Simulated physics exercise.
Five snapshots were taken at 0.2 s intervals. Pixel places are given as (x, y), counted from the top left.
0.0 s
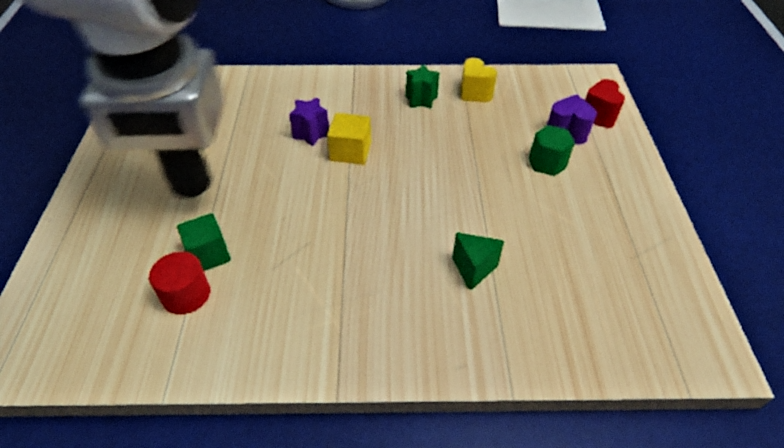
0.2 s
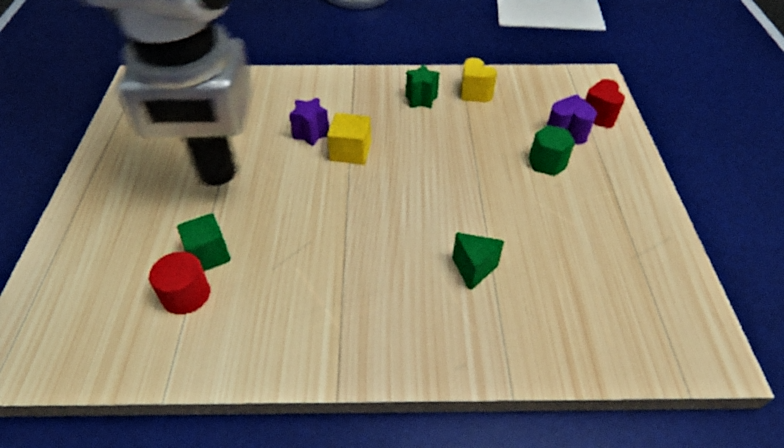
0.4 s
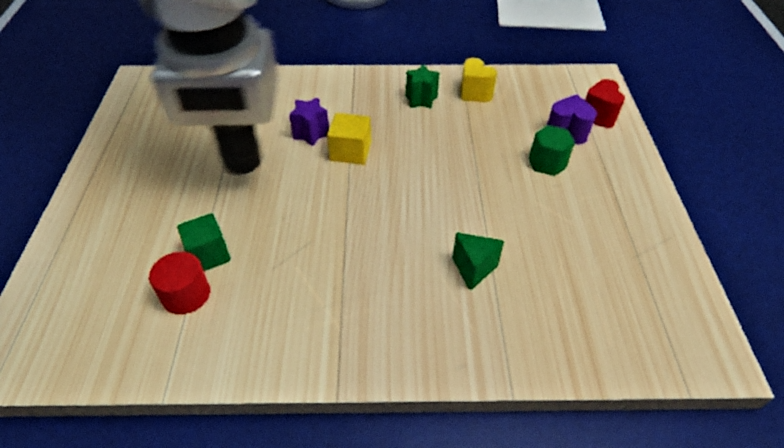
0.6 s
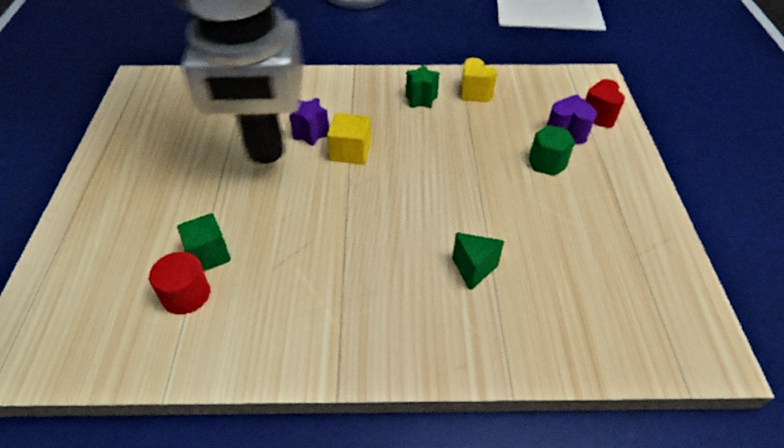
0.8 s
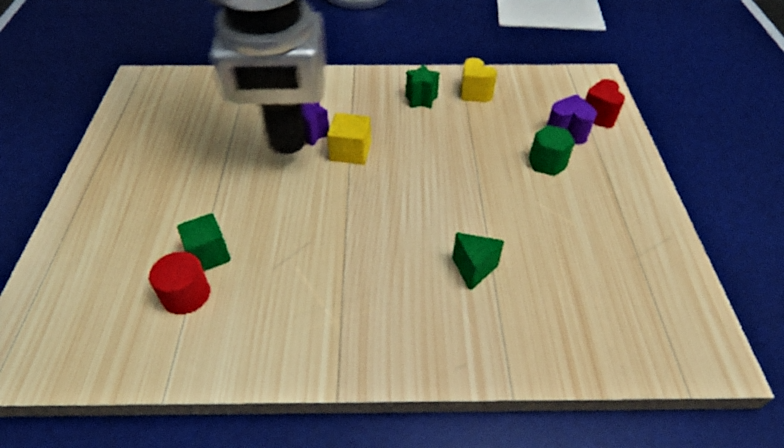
The footage shows a robotic arm with a dark peg moving steadily rightward and slightly away above a wooden board of colored blocks, coming beside the purple star near the yellow square piece, while the blocks stay still.
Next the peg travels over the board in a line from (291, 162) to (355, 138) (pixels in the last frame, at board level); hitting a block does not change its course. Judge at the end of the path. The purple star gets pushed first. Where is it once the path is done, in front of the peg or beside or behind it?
Gone from the front.
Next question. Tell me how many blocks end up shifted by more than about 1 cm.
That makes 2 blocks.
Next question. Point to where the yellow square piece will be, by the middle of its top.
By then it is at (390, 118).
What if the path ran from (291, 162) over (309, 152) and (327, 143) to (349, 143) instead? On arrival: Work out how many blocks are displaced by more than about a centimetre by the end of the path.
My best guess is that a pair of blocks move over 1 cm.
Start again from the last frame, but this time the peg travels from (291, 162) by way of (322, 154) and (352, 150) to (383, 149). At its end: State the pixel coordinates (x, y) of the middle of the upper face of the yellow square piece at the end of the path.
The top centre is at (418, 116).
On the path given first. Halfway along, peg at (322, 131); purple star at (315, 104), turned 40° anticlockwise; yellow square piece at (359, 123).
At the end, peg at (354, 119); purple star at (320, 101), turned 70° anticlockwise; yellow square piece at (390, 118), turned 15° clockwise.
